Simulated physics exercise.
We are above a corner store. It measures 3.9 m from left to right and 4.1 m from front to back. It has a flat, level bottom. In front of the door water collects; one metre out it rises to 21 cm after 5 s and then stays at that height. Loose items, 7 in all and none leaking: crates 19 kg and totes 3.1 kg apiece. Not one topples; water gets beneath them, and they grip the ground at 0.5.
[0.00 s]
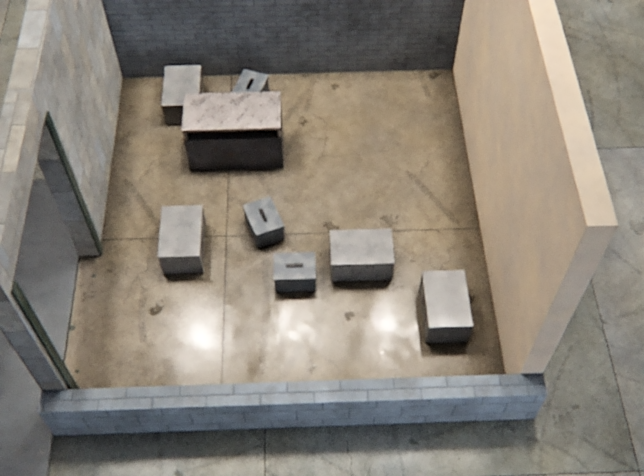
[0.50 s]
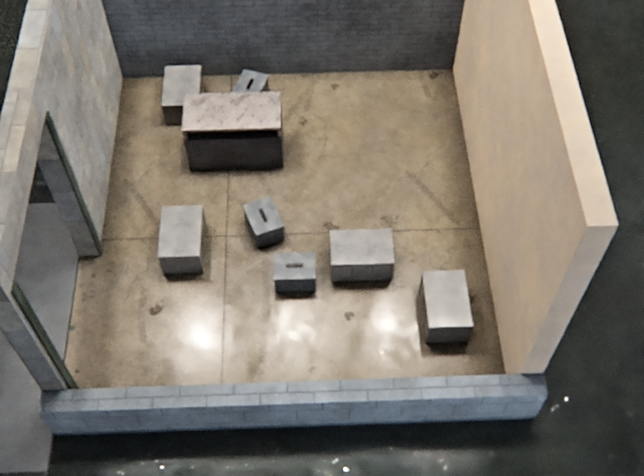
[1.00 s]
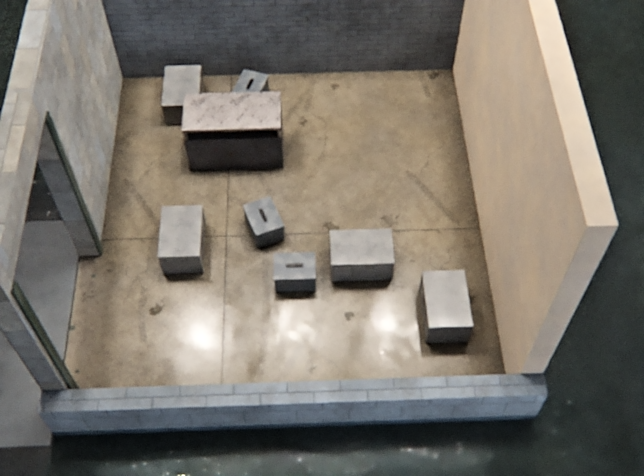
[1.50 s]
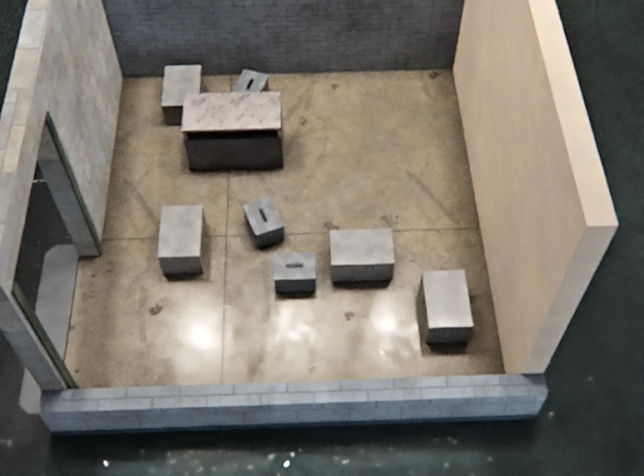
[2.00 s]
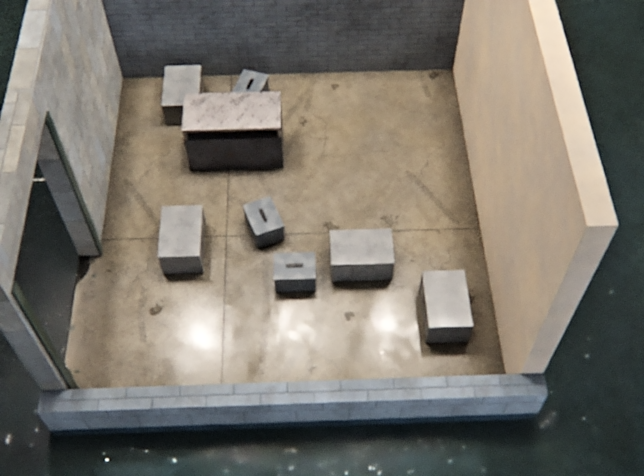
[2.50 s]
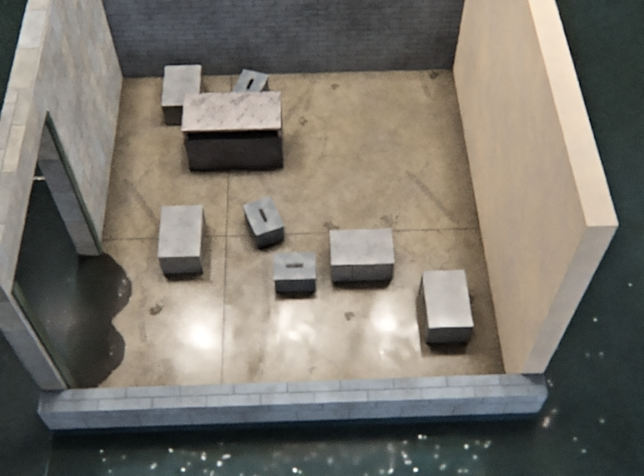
A small roofless store room with pale grey side and back walls, a tan right wall and a low block front wall is seen from high above by a still camera. On its brown concrete floor sit grey boxes, two with dark slots, and a dark counter with a mottled top near the back. Dark water covers the ground outside, then spreads through the left doorway onto the floor's edge, while nothing inside shifts.
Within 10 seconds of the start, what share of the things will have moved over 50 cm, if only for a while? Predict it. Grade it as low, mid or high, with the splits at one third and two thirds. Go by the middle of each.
Grade: High, two thirds or more.
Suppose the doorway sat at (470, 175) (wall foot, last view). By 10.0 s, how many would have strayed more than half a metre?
The answer then is 4.
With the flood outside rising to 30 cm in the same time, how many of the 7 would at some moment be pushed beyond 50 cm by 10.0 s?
So the tally would be 7.
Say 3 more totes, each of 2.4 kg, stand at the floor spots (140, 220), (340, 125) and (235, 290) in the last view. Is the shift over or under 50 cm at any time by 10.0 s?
The first one stays inside the mark, the next tops the mark, and the last tops the mark.
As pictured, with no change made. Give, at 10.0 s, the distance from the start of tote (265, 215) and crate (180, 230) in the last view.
First 150 cm, then 140 cm.
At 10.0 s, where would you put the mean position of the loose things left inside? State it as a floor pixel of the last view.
They're centred close to (319, 148).
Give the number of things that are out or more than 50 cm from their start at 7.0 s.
2.
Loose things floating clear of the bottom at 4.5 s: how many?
0 of them.
After 3.5 s 0 of 7 are over 50 cm from their spots; 0 afloat.
After 4.5 s 0 of 7 are over 50 cm from their spots; 0 afloat.
After 7.0 s 2 of 7 are over 50 cm from their spots; 1 afloat.
After 10.0 s 5 of 7 are over 50 cm from their spots, and 5 have been at some point; 4 afloat.
